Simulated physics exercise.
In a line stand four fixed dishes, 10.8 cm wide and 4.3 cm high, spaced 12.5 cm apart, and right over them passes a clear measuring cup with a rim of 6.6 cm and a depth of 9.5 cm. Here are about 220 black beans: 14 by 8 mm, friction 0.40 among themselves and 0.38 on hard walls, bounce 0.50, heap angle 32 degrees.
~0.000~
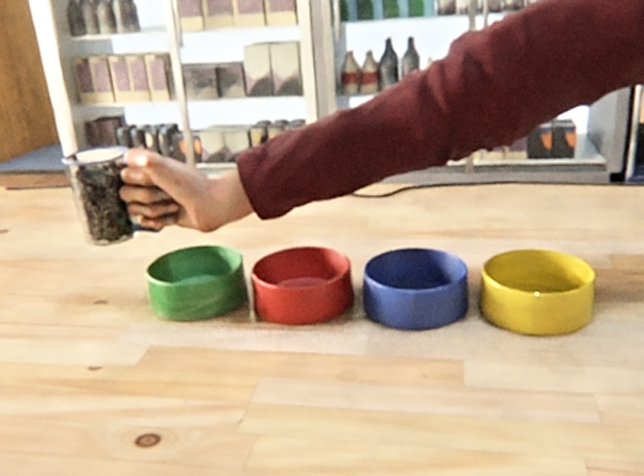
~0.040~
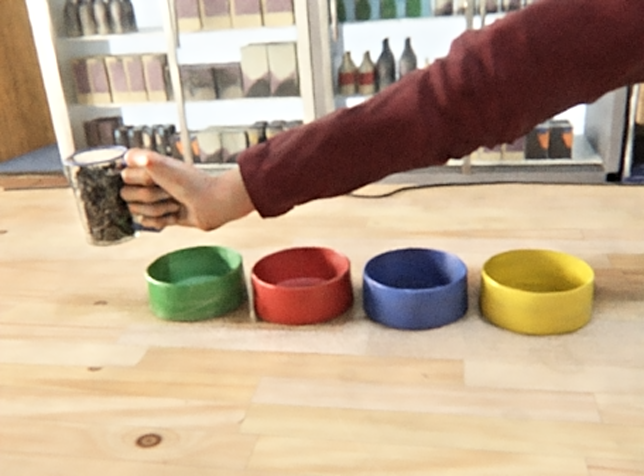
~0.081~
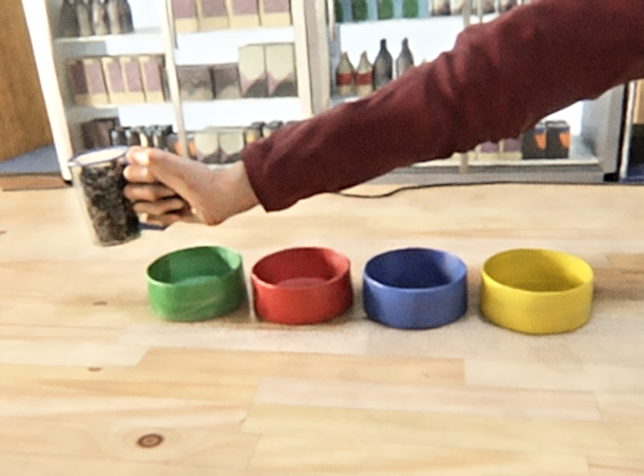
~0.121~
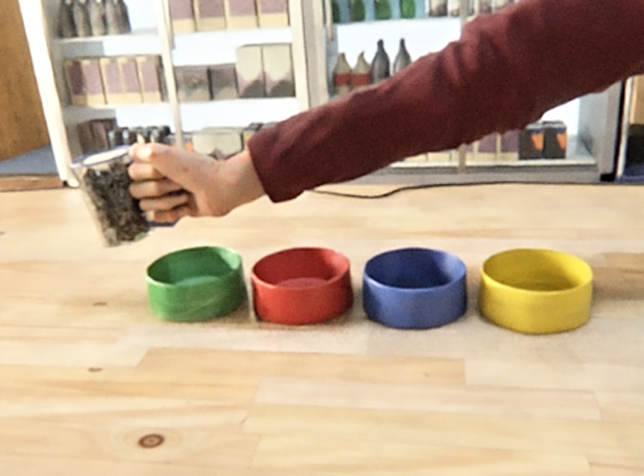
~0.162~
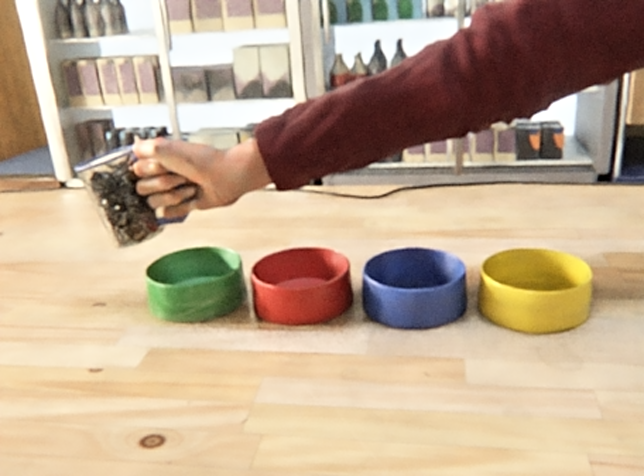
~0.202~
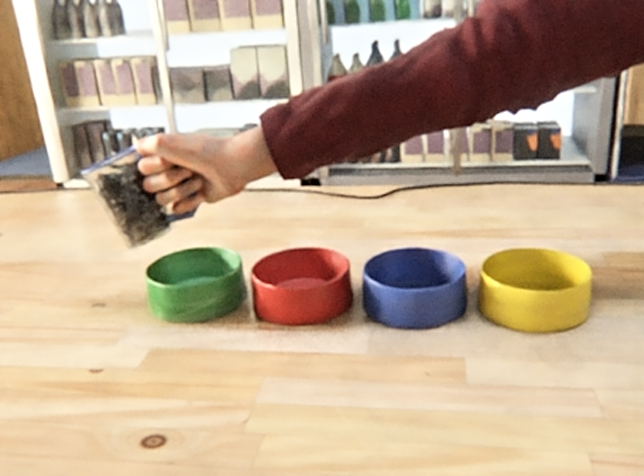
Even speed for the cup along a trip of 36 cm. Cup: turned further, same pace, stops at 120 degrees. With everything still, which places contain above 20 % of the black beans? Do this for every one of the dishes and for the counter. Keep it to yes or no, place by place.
Place by place: Red dish yes, blue dish no, green dish no, yellow dish no, counter no.
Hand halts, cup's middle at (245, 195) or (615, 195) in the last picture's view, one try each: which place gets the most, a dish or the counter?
The biggest share goes to green first, then to red.
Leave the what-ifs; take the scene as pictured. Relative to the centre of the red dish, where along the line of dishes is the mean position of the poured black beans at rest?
It ends up around 2 cm from that dish's centre, over to the left.
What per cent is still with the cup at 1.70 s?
Roughly 0 %.
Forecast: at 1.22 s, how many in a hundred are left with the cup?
That would be some 10 per cent.
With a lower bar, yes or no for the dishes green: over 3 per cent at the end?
Green yes.
After 0.81 s, tilt 103 degrees; cup holds 95 %, green 5 %.
After 1.22 s, tilt 120 degrees; cup holds 10 %, red 70 %, green 10 %.
After 1.70 s, tilt 120 degrees; cup holds 0 %, red 80 %, green 10 %.
At rest (2.0 s), red 80 %, blue 0 %, green 10 %, yellow 0 %, counter 10 %.
